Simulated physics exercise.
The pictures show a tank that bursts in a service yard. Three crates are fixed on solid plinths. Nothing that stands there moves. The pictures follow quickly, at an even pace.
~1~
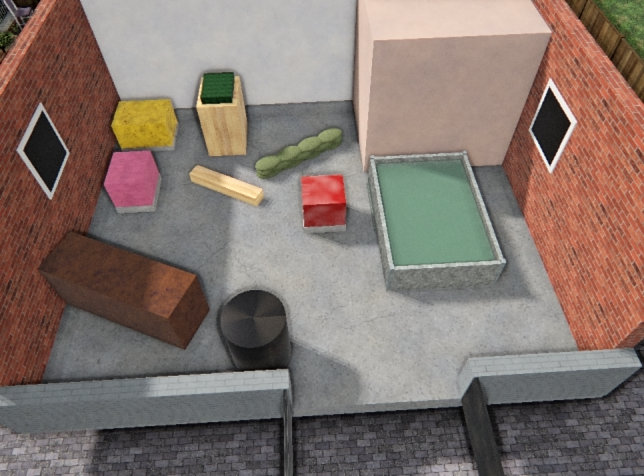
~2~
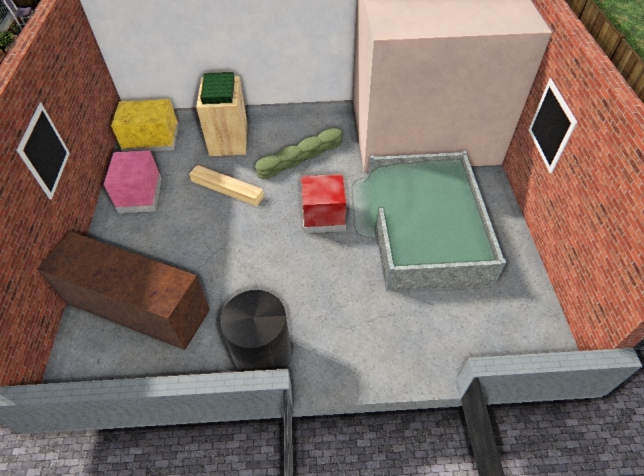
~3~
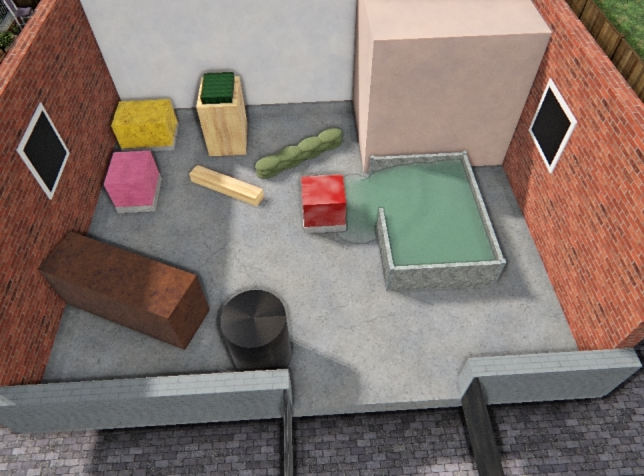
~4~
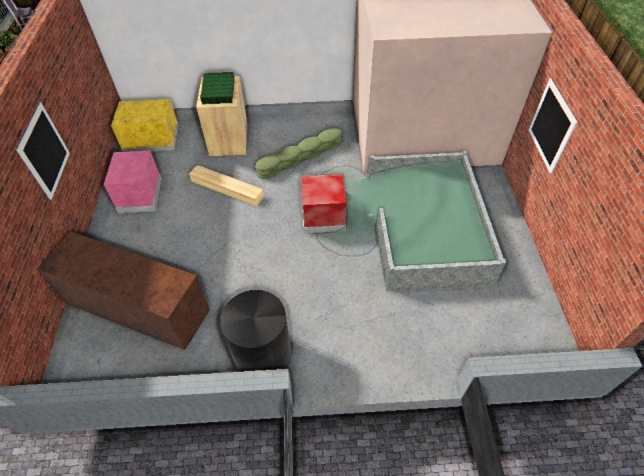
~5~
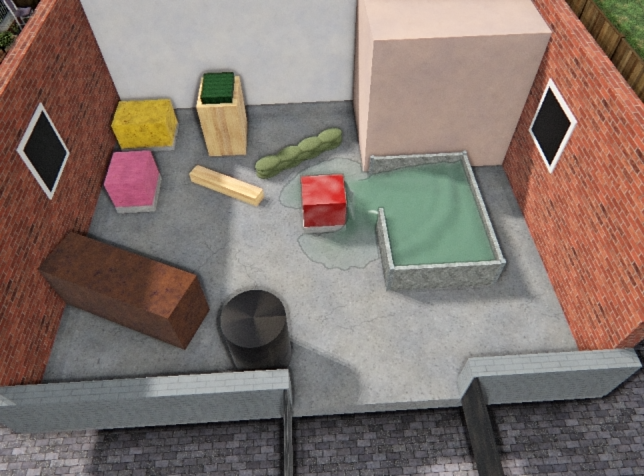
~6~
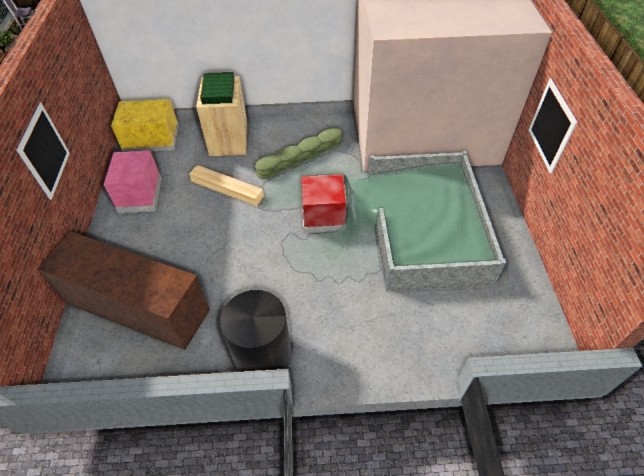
In a brick-walled service yard, green water pouring through a gap in a tank's left side and spreading thinly around a red block.
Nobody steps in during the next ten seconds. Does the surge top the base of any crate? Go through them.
In the end: The red crate is soaked; the yellow crate keeps dry; the pink crate keeps dry.
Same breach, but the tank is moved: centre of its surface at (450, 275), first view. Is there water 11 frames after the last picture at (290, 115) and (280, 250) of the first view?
In turn: No water, wet.
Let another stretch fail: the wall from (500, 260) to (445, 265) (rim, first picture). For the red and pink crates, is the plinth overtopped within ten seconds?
In short: Red escapes it; pink keeps dry.
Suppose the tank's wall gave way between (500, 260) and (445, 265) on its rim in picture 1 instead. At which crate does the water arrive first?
That is the red one.
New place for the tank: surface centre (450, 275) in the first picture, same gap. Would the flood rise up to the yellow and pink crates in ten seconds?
The yellow crate is topped; the pink crate ends up wet.
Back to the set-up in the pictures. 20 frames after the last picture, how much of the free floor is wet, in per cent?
Some 50 per cent.
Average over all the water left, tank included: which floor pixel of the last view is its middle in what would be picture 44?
Near (307, 218).
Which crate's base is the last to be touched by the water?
It is the pink crate.
A moment on, water covers 15 % of the floor; the red crate water round its plinth, the yellow crate not reached, the pink crate not reached.
Next, water covers 30 % of the floor; the red crate water round its plinth, the yellow crate water round its plinth, the pink crate not reached.
Then, water covers 50 % of the floor; the red crate water round its plinth, the yellow crate water round its plinth, the pink crate water round its plinth.
Later, water covers 70 % of the floor; the red crate water round its plinth, the yellow crate water round its plinth, the pink crate water round its plinth.
In the end, water covers 85 % of the floor; the red crate was topped, the yellow crate stayed above the water, the pink crate stayed above the water.
